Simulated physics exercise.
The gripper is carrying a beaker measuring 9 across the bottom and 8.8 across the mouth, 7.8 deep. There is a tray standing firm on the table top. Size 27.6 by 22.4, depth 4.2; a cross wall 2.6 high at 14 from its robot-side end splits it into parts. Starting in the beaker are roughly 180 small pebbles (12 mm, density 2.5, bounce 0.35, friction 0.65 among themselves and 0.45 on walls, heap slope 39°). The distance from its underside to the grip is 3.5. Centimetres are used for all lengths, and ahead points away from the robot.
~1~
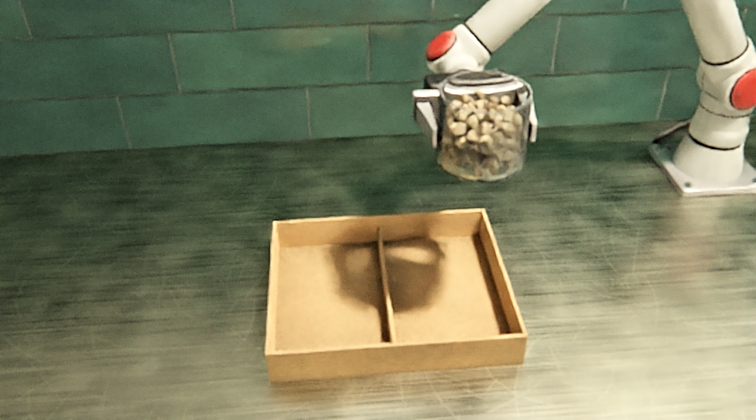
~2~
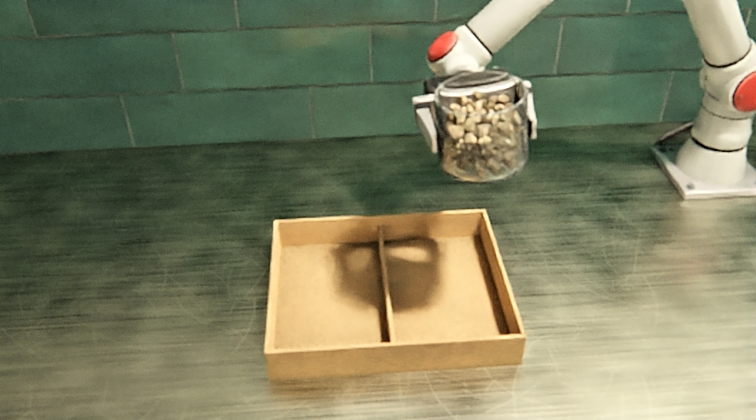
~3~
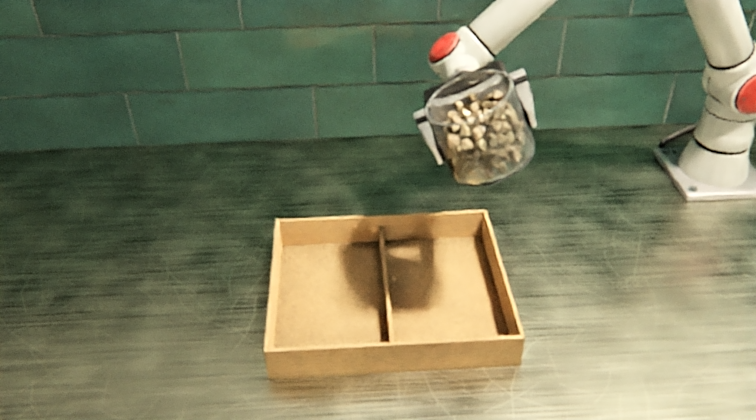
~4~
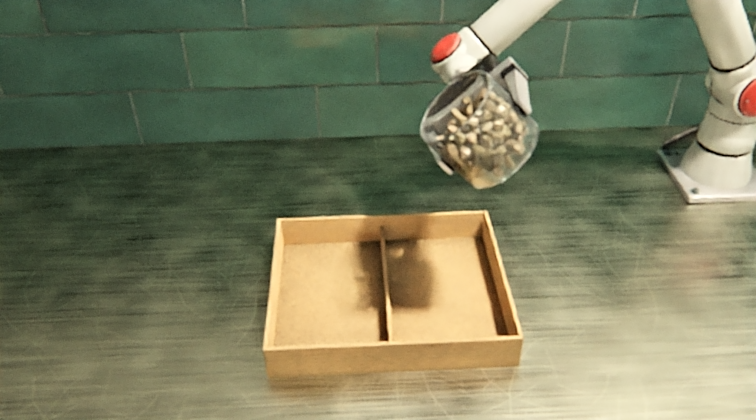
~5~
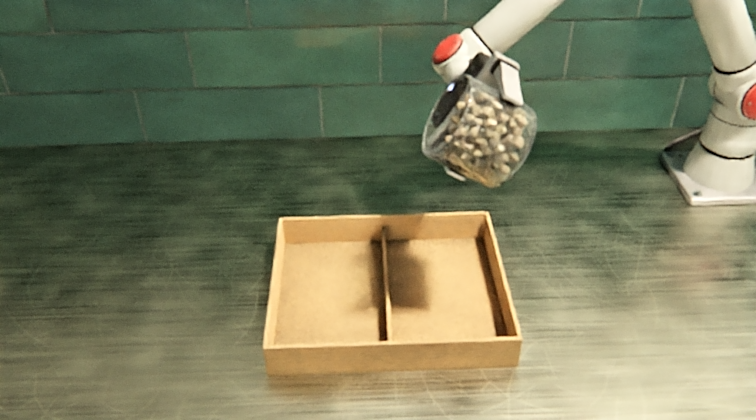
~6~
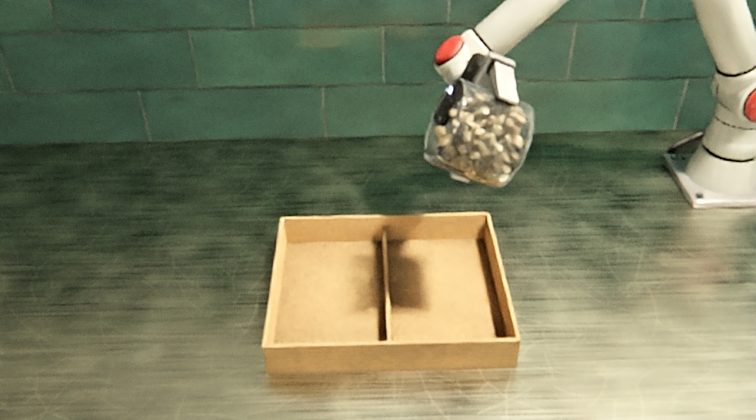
We see a white robot arm with red joints holding a clear beaker of small pebbles above a divided wooden tray on a table; the gripper steadily tilts the beaker well over while it stays in nearly the same spot.
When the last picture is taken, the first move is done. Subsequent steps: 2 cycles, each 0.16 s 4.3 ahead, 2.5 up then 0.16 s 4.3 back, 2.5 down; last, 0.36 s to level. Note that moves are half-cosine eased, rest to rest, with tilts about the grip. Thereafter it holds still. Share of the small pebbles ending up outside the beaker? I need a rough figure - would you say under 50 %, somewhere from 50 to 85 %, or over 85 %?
I would say under 50 %.
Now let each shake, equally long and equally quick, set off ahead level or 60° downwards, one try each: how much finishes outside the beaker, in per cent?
Try one gives about 15 in a hundred, try two about 0 in a hundred.
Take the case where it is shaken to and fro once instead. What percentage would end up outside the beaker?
It would come to around 15 %.
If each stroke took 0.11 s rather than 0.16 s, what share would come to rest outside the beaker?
In that case about 75 in a hundred.
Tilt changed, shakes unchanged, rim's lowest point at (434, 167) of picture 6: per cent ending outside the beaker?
Around 70 per cent of it.
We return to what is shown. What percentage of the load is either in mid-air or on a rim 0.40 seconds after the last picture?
It amounts to roughly 3 in a hundred.
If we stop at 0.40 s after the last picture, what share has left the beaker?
Around 15 percent at that moment.
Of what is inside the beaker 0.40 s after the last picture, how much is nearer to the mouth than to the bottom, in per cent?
Mouth half: Close to 40 per cent.
Then, 0.40 s later, tilted 66° forward, highest piece 27 above the table; 153 in the beaker, 15 in the far-side part, 4 in the robot-side part, 5 in flight or on a rim.
Then, 0.80 s later, tilted 39° forward, highest piece 26 above the table; 135 in the beaker, 26 in the far-side part, 13 in the robot-side part, 3 in flight or on a rim.
Then, 1.20 s later, level, highest piece 27 above the table; 135 in the beaker, 27 in the far-side part, 15 in the robot-side part.
Then, 2.25 s later, level, highest piece 27 above the table; 135 in the beaker, 27 in the far-side part, 15 in the robot-side part.
At rest, 135 in the beaker, 27 in the far-side part, 15 in the robot-side part. That is 24 % outside the beaker.
